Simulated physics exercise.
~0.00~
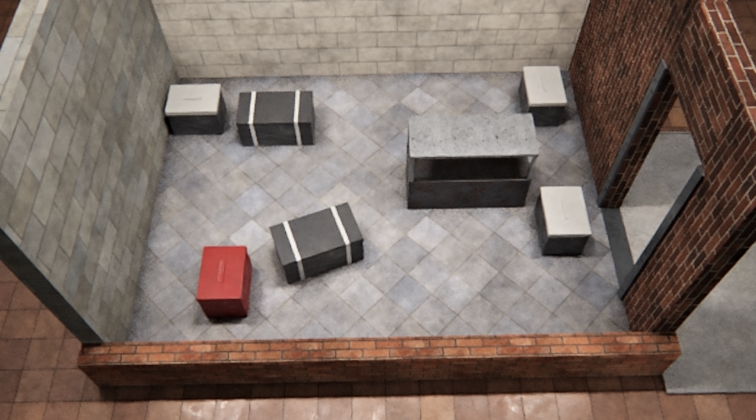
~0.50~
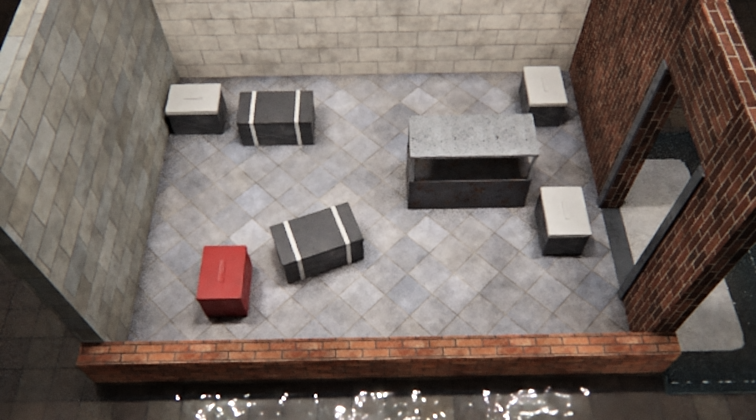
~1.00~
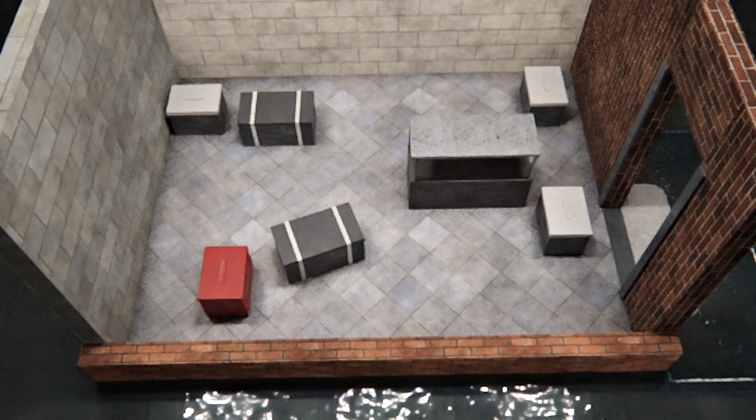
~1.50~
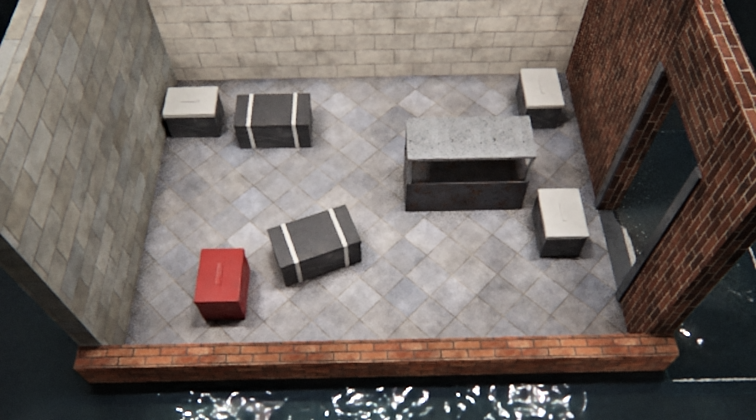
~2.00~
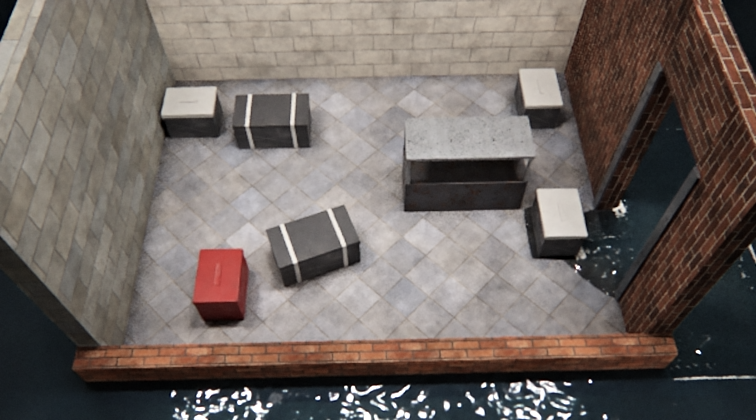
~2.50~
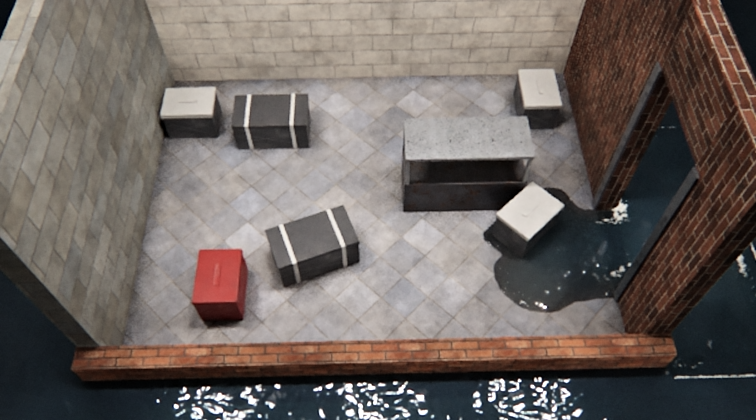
Small walled shop surrounded by rising dark water, which enters through the right doorway and shifts a pale-topped chest leftward.
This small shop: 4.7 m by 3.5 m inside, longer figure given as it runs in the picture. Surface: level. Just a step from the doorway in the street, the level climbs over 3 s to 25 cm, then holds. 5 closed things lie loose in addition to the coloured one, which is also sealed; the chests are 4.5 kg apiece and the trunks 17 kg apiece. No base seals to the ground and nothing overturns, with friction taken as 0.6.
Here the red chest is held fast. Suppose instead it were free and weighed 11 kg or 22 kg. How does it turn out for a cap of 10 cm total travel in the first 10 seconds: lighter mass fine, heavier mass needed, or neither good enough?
No amount offered serves.
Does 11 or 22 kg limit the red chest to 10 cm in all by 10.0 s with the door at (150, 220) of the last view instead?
Result: The heavier mass is required.
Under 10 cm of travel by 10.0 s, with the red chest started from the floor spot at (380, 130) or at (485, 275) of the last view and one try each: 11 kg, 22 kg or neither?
First try the heavier suffices, second try none suffices.
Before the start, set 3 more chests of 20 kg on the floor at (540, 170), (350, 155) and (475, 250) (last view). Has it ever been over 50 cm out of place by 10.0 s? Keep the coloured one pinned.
Taking them in order, the first is inside the line, the second inside the line and the third beyond the line.
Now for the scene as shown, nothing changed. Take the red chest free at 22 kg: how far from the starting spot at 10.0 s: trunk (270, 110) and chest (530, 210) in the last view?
They've ended up 120 cm and 400 cm away, in that order.
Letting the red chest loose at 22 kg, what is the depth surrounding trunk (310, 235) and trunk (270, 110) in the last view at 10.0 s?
Depths: Near 9 cm, then near 7 cm.
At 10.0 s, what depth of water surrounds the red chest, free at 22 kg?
14 cm, roughly.
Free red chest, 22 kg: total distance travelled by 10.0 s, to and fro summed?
Total distance: Near 250 cm.
After 3.5 s the red chest would be 0 cm from its start with 11 kg and 0 cm from its start with 22 kg; 0 cm of water round it then.
After 4.5 s the red chest would be 0 cm from its start with 11 kg and 0 cm from its start with 22 kg; 2 cm of water round it then.
After 7.0 s the red chest would be 127 cm from its start with 11 kg and 40 cm from its start with 22 kg; 9 cm of water round it then.
After 10.0 s the red chest would be 252 cm from its start with 11 kg and 226 cm from its start with 22 kg; 14 cm of water round it then.
